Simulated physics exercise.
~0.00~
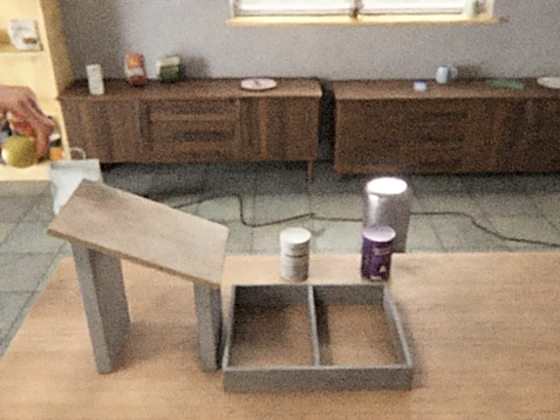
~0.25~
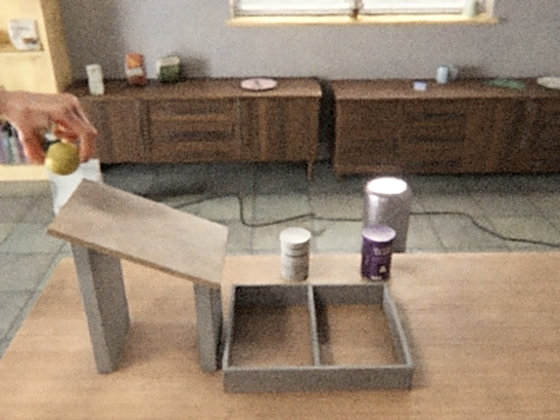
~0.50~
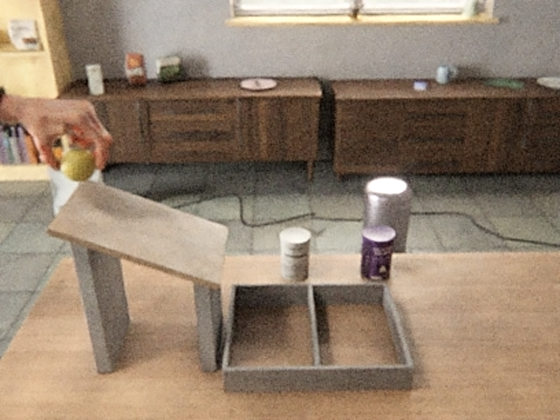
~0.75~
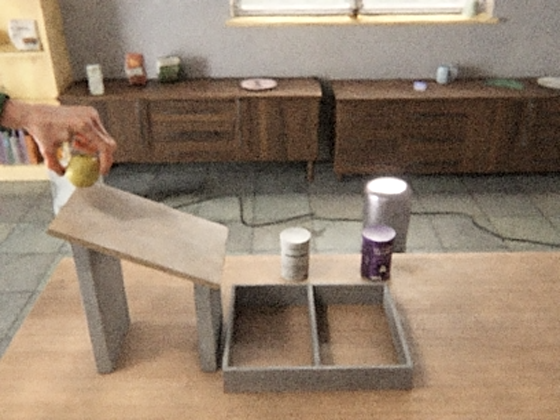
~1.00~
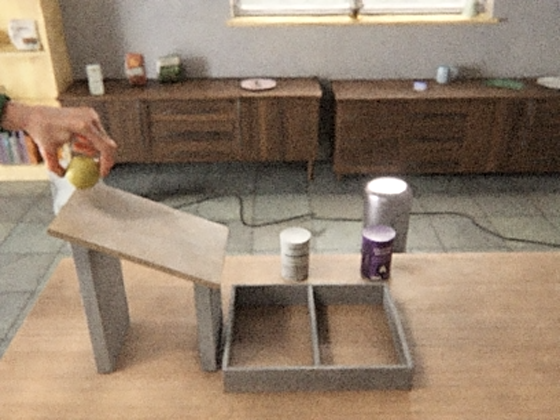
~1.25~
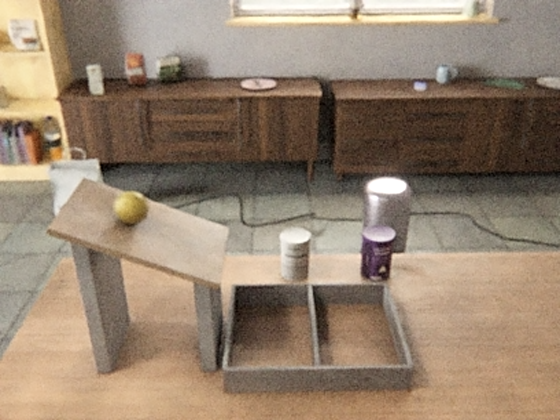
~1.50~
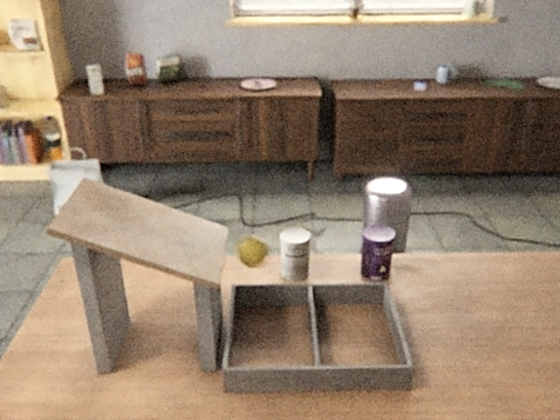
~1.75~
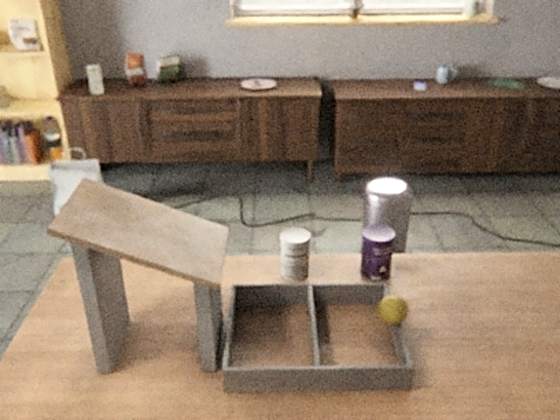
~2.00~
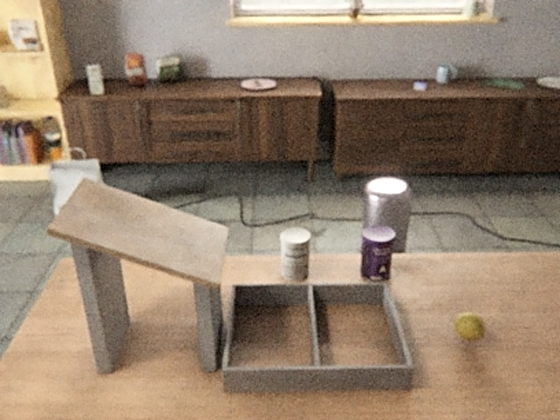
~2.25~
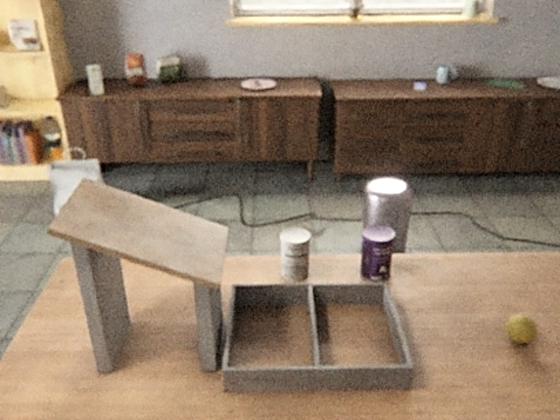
In this clip, a hand brings a yellow lemon from the left and releases it on a slanted board beside a two-bay tray. The lemon rolls down, passes over the tray and ends up on the table to its right, while a white tin and a purple tin stay in place.
